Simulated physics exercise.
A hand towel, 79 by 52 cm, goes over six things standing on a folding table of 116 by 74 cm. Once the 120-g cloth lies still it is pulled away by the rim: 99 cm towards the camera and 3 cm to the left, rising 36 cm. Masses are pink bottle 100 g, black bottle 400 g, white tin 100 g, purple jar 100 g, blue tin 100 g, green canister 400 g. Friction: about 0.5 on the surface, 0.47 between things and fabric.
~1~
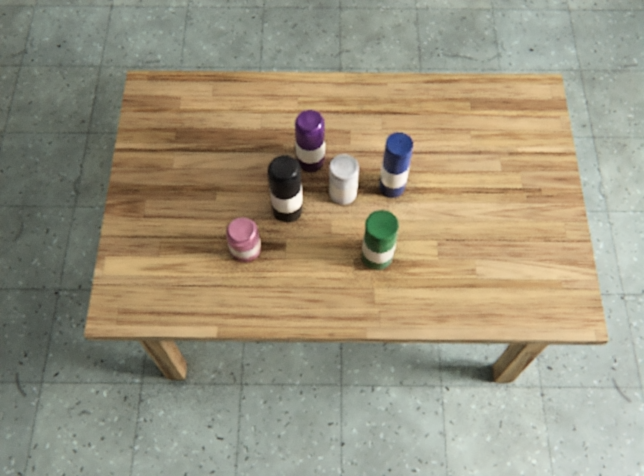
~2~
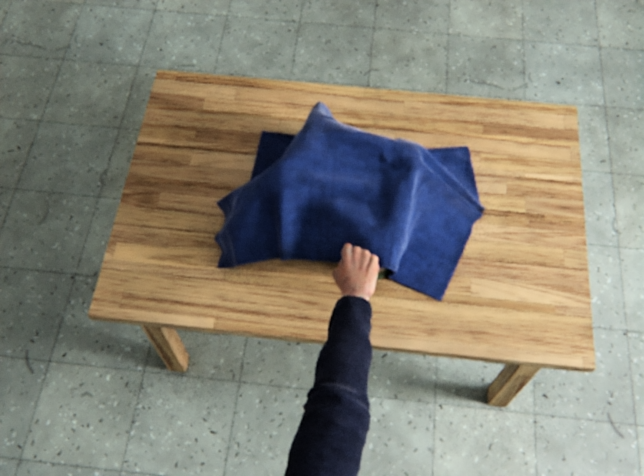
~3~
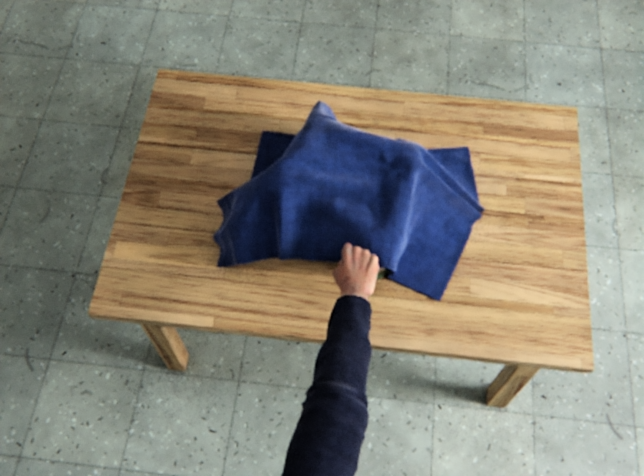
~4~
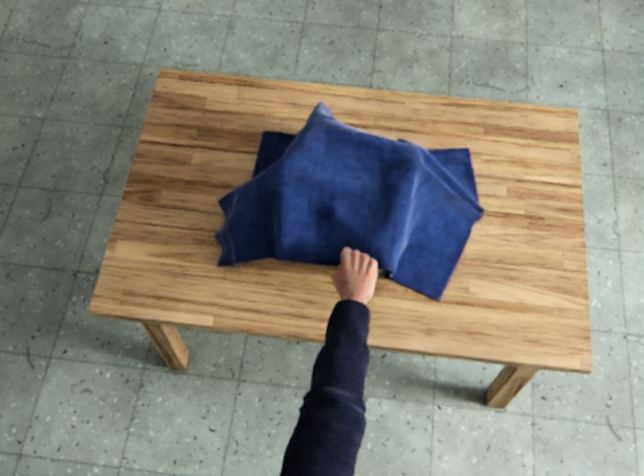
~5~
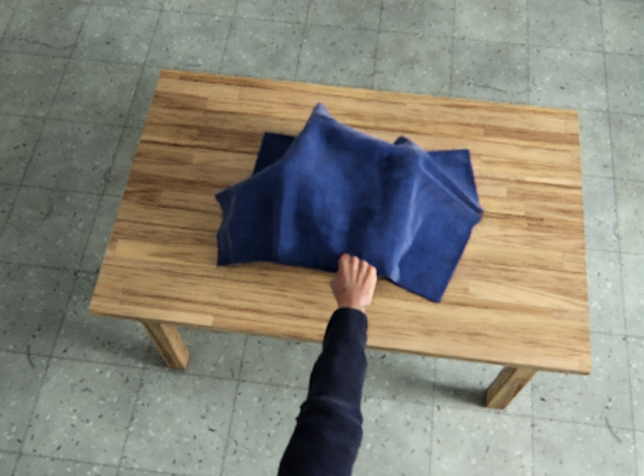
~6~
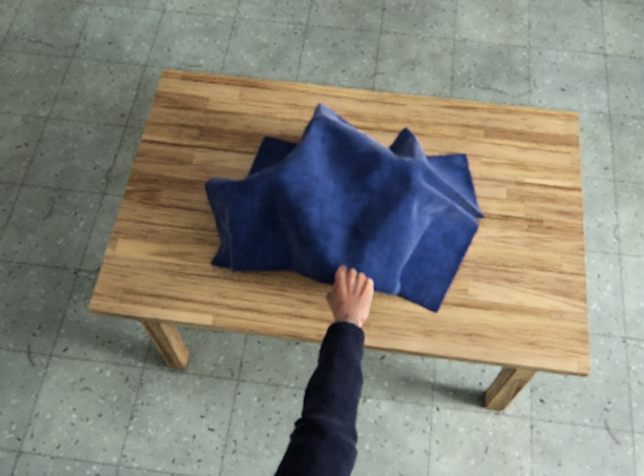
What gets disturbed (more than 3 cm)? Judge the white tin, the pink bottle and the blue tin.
In order: The white tin stays put; the pink bottle hardly stirs; the blue tin leaves its place.
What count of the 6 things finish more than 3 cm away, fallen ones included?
I count 2.
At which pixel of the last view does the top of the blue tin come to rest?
Around (359, 223).
Next, middle of the hand towel at (326, 277); blue tin 8 cm off its start, black bottle 7 cm off its start.
Then, middle of the hand towel at a place out of view; blue tin on its side, 12 cm off its start, pink bottle 2 cm off its start, black bottle 8 cm off its start.
After that, middle of the hand towel at a place out of view; blue tin on its side, 12 cm off its start at (359, 223), pink bottle 2 cm off its start at (243, 231), black bottle 9 cm off its start at (277, 224).
Later, middle of the hand towel at a place out of view; blue tin on its side, 12 cm off its start, pink bottle 2 cm off its start, black bottle on its side, 16 cm off its start.
At the end, middle of the hand towel at a place out of view; blue tin on its side, 12 cm off its start at (359, 223), pink bottle 2 cm off its start at (243, 231), white tin 0 cm off its start at (351, 177), black bottle on its side, 16 cm off its start at (288, 263).
